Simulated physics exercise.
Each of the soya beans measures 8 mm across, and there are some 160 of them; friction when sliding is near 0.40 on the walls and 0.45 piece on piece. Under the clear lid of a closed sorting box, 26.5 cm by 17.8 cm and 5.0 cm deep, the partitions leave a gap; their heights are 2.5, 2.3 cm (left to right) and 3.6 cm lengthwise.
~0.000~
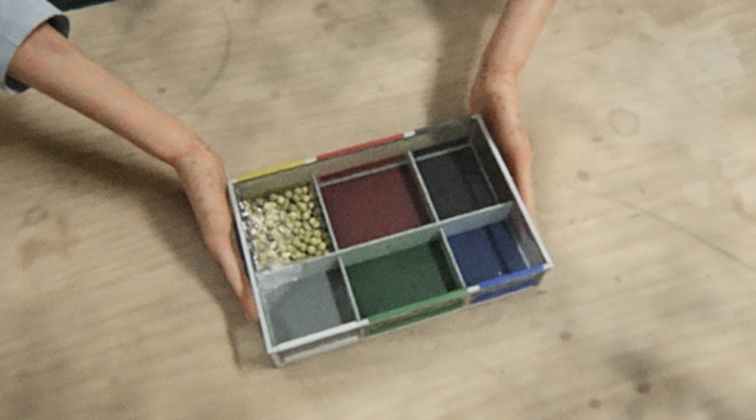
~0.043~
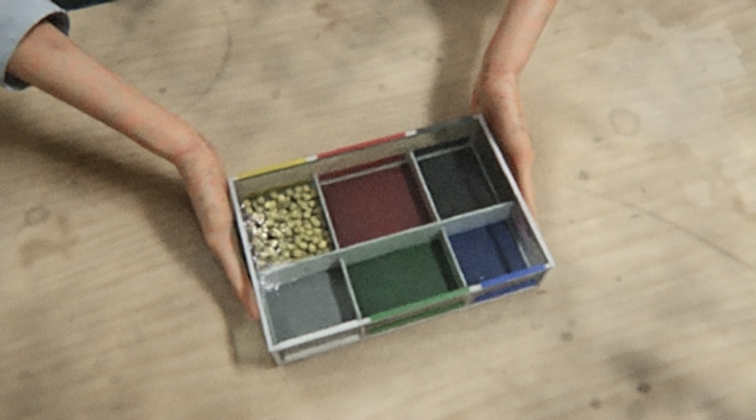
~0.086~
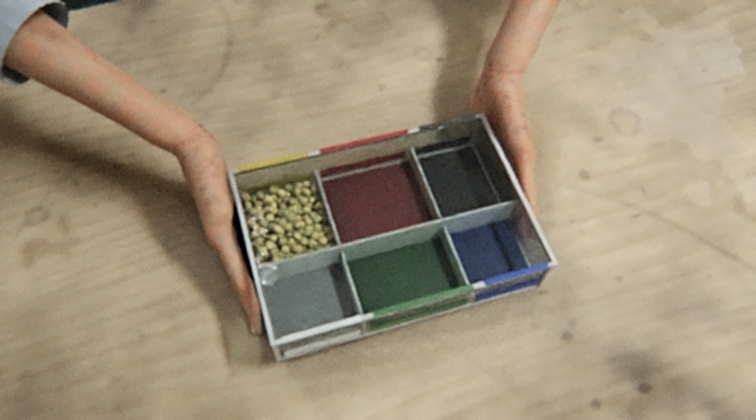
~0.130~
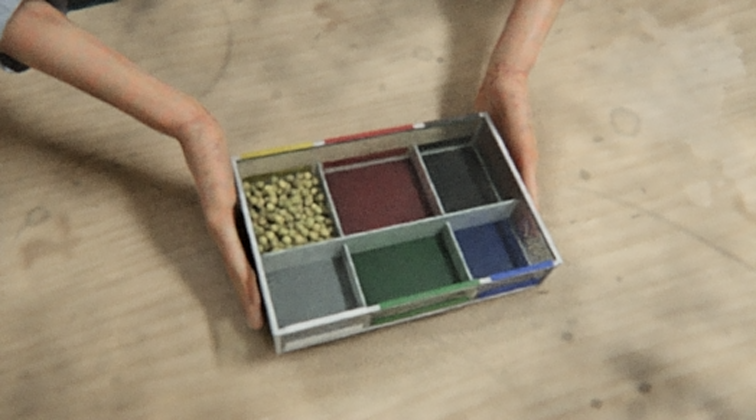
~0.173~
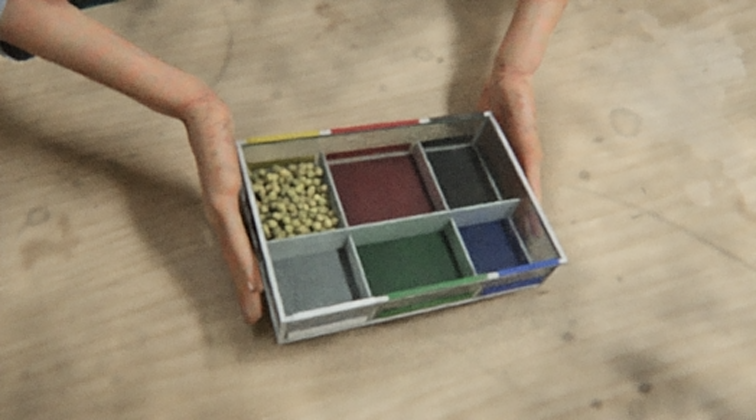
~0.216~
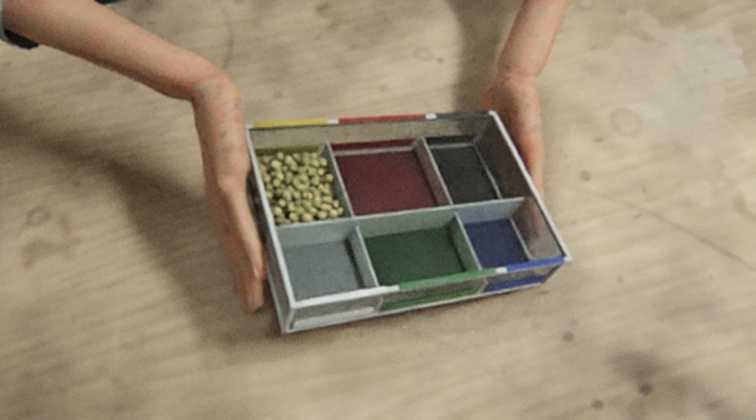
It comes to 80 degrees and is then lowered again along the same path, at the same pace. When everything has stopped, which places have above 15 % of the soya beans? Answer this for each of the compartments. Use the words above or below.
Red: Above; blue: Below; green: Below; yellow: Above; white: Below; black: Above.
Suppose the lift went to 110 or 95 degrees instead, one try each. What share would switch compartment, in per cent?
First try: Around 100 %; second try: Around 95 %.
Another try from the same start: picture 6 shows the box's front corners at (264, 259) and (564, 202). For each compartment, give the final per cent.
It comes out as red at 25 percent, blue at 0 percent, green at 0 percent, yellow at 75 percent, white at 0 percent and black at 0 percent.
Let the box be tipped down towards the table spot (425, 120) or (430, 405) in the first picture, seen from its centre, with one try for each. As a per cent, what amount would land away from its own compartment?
Estimate: Some 35 % and some 15 % respectively.
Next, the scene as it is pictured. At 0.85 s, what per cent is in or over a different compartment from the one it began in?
Roughly 15 percent.
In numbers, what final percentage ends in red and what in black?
Red 30 %, black 35 %.
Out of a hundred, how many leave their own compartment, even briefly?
65 %, roughly.
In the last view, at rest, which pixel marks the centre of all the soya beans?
After settling, the middle sits near (412, 194).
After 0.85 s, tilt 79 degrees; red 10 %, yellow 85 %, black 5 %.
After 1.28 s, tilt 34 degrees; red 30 %, yellow 35 %, black 35 %.
Then, at 1.78 s, tilt 0 degrees; red 30 %, yellow 35 %, black 35 %.
By 2.1 s all is still; red 30 %, blue 0 %, green 0 %, yellow 35 %, white 0 %, black 35 %.
